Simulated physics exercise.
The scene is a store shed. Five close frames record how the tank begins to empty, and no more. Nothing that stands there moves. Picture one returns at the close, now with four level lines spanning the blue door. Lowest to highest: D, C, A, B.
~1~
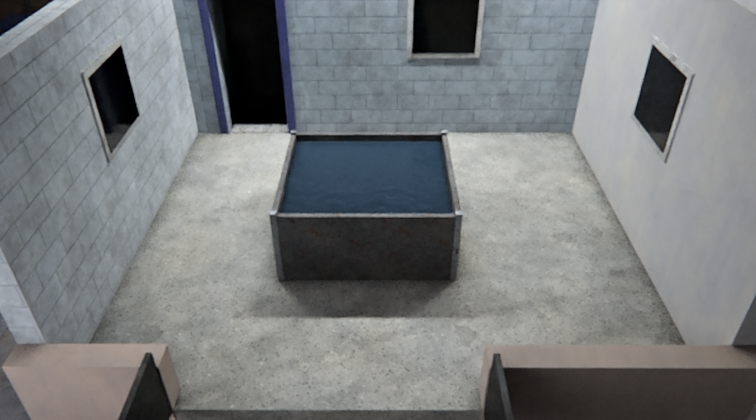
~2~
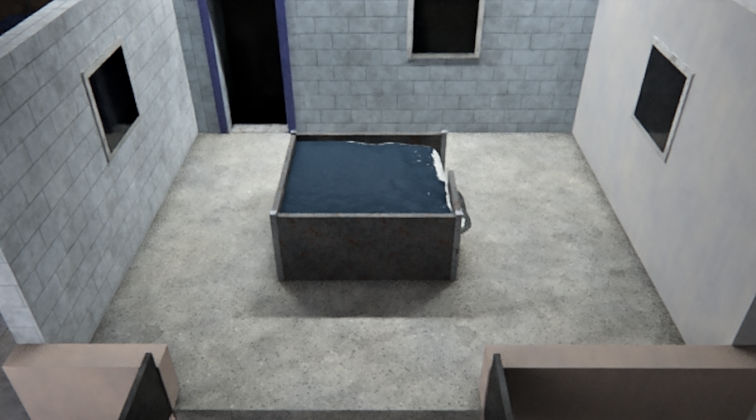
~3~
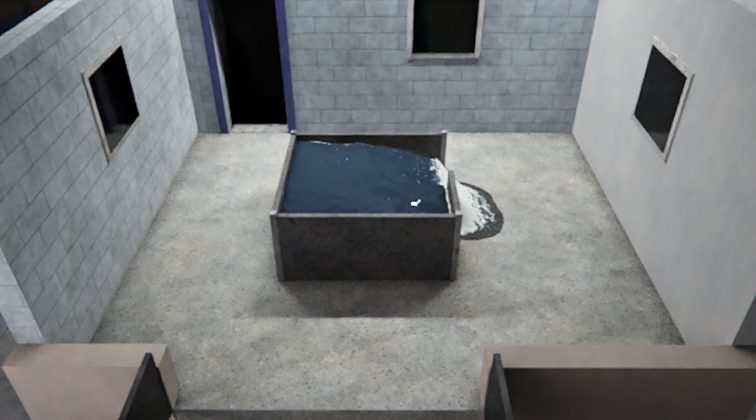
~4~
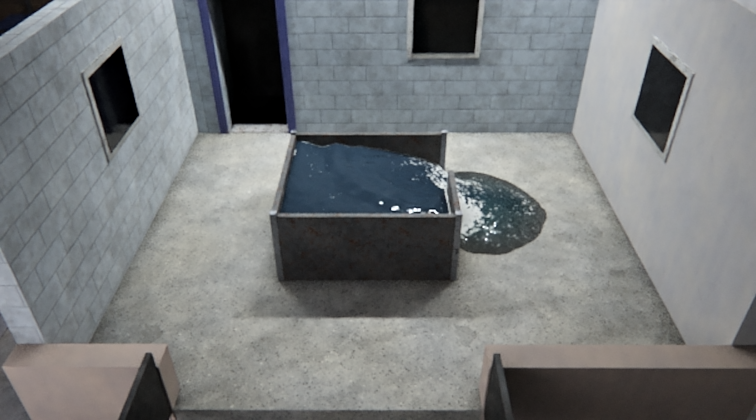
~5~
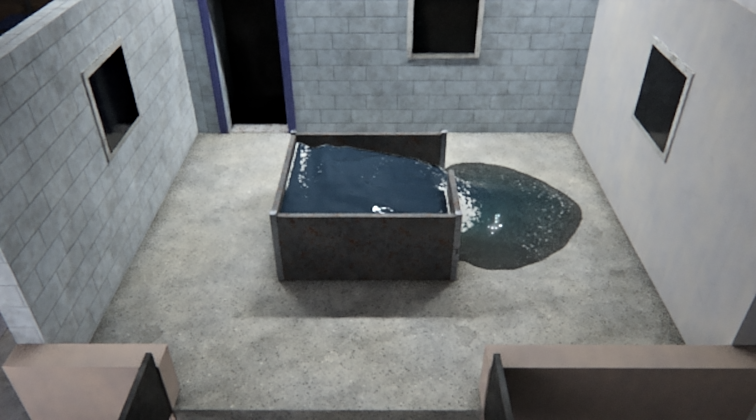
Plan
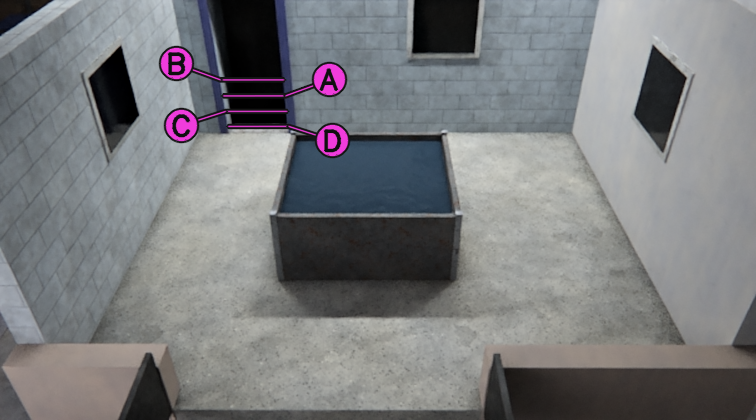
Dark water in a square tank in the middle of a block-walled room sloshed and poured out through its right side, then spread across the concrete floor in a widening, foam-flecked puddle.
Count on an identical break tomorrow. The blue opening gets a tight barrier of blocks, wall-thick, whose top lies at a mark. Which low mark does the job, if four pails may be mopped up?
Mark D just does it.
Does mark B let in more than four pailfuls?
No, that is safe.
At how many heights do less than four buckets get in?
All of them.
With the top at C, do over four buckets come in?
No.
In magenta, A at (254, 95); B at (252, 79); C at (256, 111); D at (258, 126); from the bottom up D, C, A, B.
With A, nothing gets over.
With B, nothing gets over.
With C, nothing gets over.
With D, a splash gets over, under a bucket.
